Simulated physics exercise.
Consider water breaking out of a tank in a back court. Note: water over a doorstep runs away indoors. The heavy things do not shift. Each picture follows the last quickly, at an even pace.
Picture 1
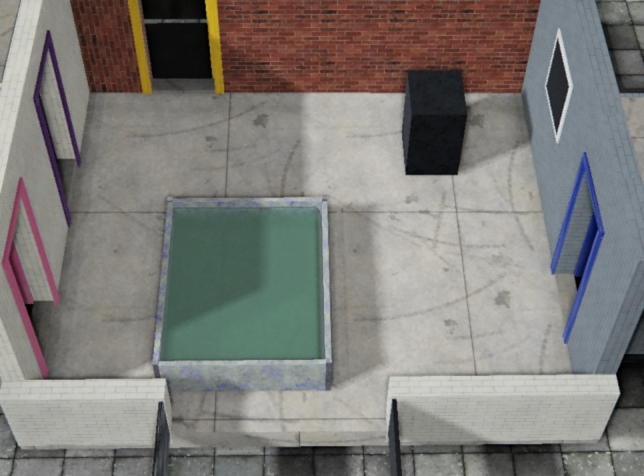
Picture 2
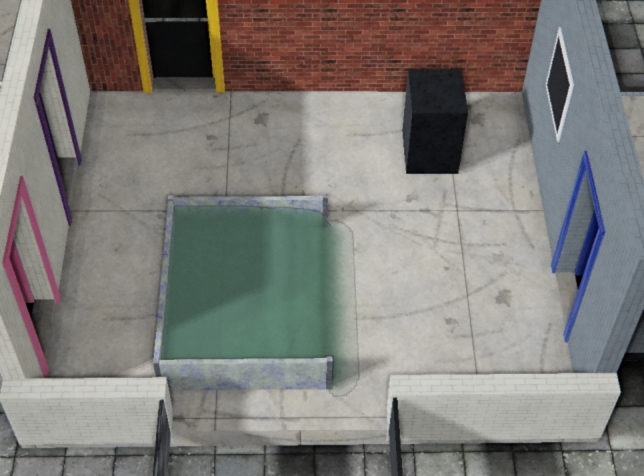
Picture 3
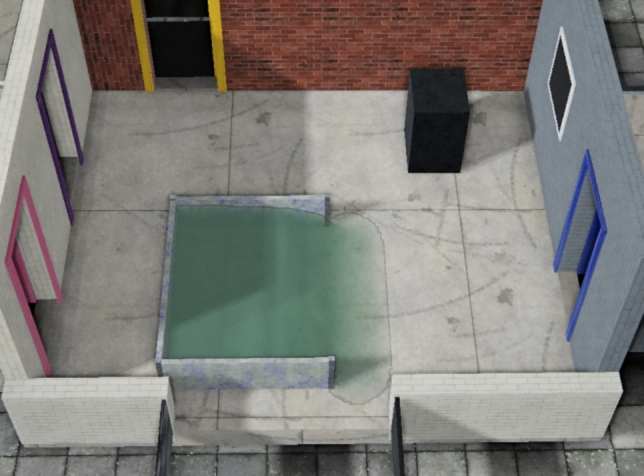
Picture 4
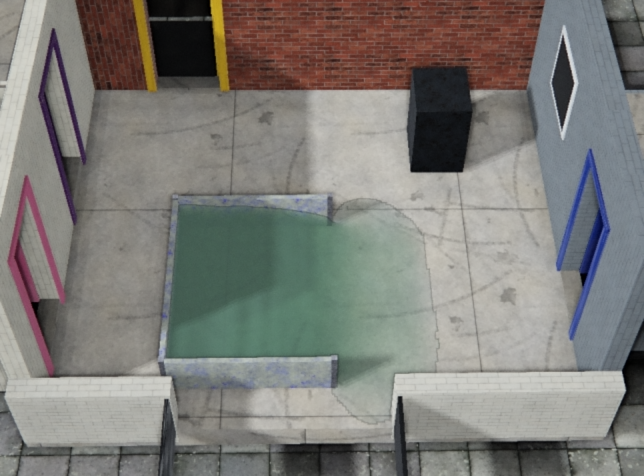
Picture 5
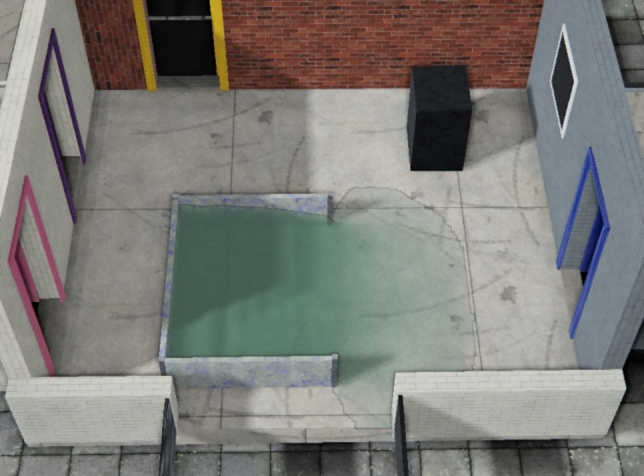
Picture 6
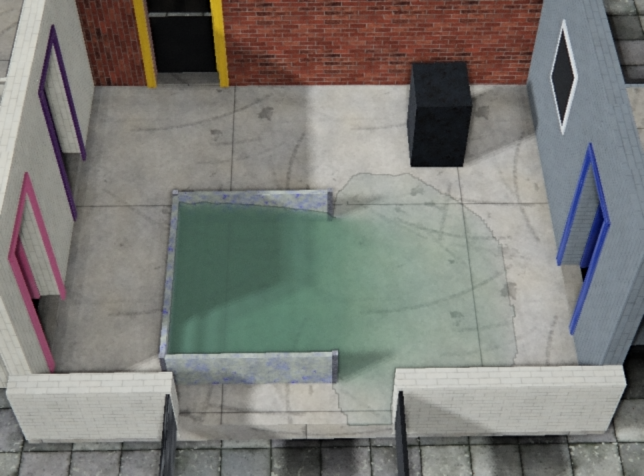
A walled back court with a pale, scuffed concrete floor is seen from high above, the view shifting very slightly. A tank of green water stands left of centre, with pink and purple doorways on the left, a yellow one in the brick wall behind, a black box, and a blue doorway at right. The tank's right side opens and water pours out rightward, spreading thinly across the floor.
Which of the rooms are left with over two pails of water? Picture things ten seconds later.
The purple door copes honestly. The pink door copes honestly. The blue door gets overwhelmed honestly. The yellow door copes honestly.
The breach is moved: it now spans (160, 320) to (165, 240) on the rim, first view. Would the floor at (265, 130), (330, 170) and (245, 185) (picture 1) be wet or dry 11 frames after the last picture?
Sequence: Spared / spared / spared.
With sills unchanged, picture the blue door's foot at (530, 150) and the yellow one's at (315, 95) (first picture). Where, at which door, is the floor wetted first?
Answer: The blue door.
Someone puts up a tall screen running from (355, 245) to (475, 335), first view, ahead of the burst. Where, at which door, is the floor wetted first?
The blue-painted one.
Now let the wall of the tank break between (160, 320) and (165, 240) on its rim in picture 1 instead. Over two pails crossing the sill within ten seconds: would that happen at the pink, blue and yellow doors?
The pink door exceeds the limit, the blue door remains below, the yellow door exceeds the limit.
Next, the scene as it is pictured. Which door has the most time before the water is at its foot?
That is the pink one.
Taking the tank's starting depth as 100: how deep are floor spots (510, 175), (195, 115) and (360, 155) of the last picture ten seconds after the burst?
My figures are about 14, 4 and 8 percent.
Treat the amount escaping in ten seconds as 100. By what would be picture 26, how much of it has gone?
Log: Around 55 %, estimated.
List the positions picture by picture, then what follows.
Still water in the tank at (245, 280), in the first picture.
The front is at a hidden place, out from the gap at (324, 293), in the second picture.
The front is at a hidden place, out from the gap at (326, 294), in the third picture.
The front is at a hidden place, out from the gap at (329, 294), in the fourth picture.
The front is at a hidden place, out from the gap at (329, 293), in the fifth picture.
Water pours out at (330, 290) and has run to a hidden place, in the sixth picture.
A moment on, water covers 35 % of the floor; the purple door not reached, the pink door not reached, the blue door over two buckets in, the yellow door not reached.
Next, water covers 35 % of the floor; the purple door not reached, the pink door not reached, the blue door far over two buckets in, the yellow door not reached.
Then, water covers 45 % of the floor; the purple door not reached, the pink door not reached, the blue door far over two buckets in, the yellow door not reached.
Later, water covers 70 % of the floor; the purple door not reached, the pink door not reached, the blue door far over two buckets in, the yellow door wet at the sill, nothing in.
In the end, water covers 90 % of the floor; the purple door wet at the sill, nothing in, the pink door wet at the sill, nothing in, the blue door far over two buckets in, the yellow door wet at the sill, nothing in.
